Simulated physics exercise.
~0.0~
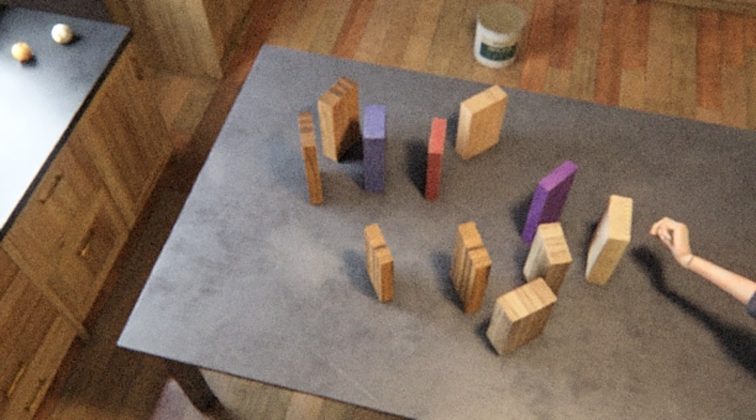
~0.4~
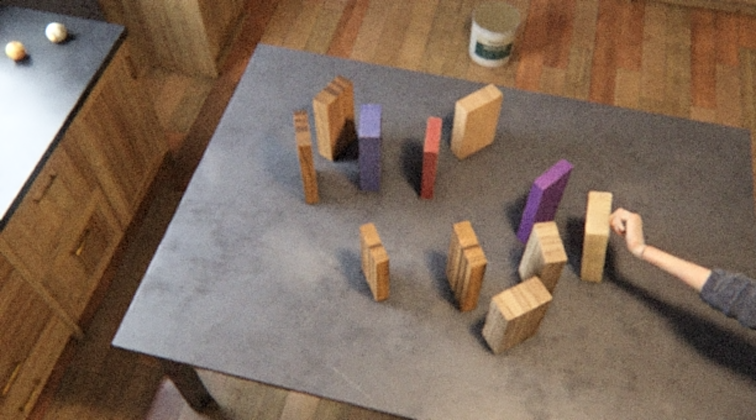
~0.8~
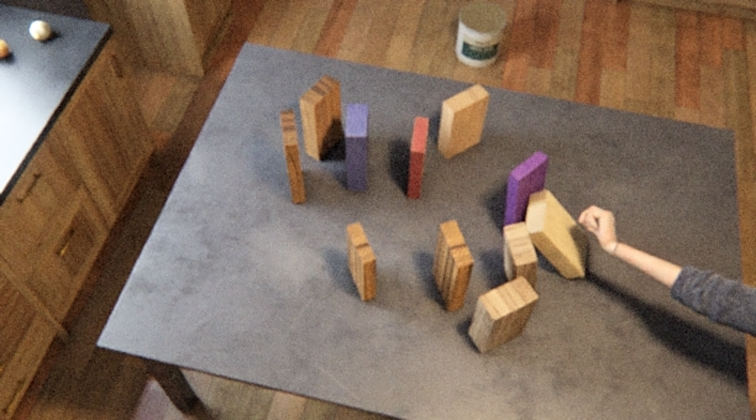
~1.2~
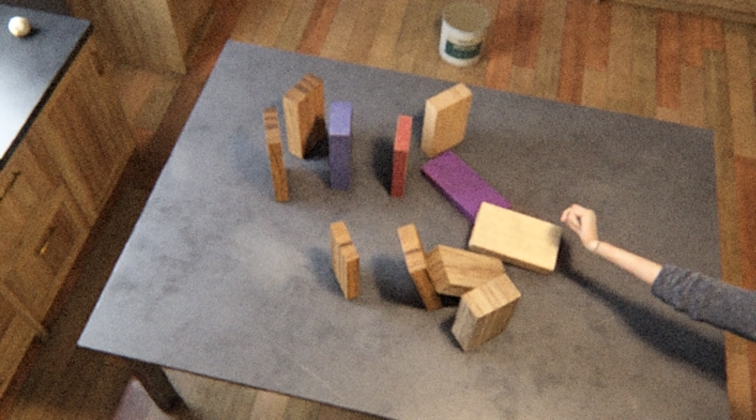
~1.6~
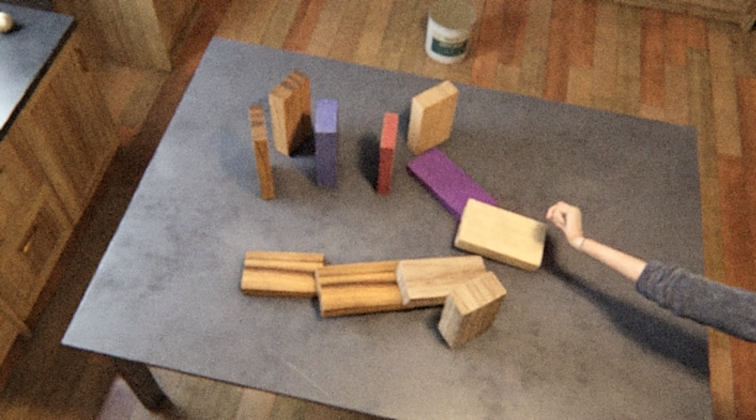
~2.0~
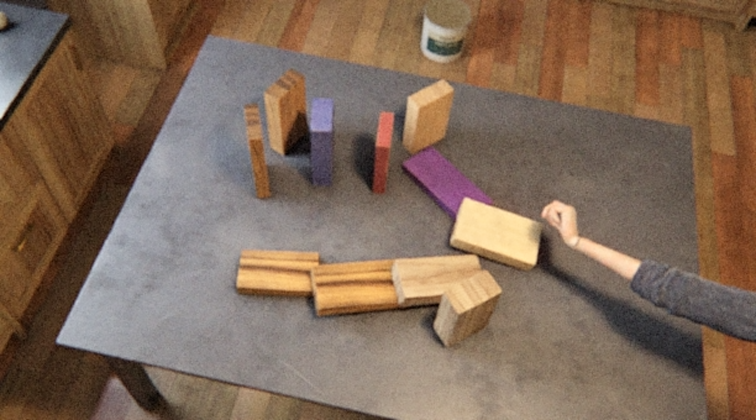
A hand with a grey sleeve reaches in from the right and pushes a pale wooden block standing near the right side of a dark table crowded with upright blocks. The pale block tips left into the purple block and a smaller wooden one beside it. The purple block falls flat, pointing toward the red block but stopping short of it, while the smaller one topples left into a striped block. That striped block knocks down another farther left, leaving a row lying along the front. The hand stays still, and the red, blue and four wooden blocks remain standing.
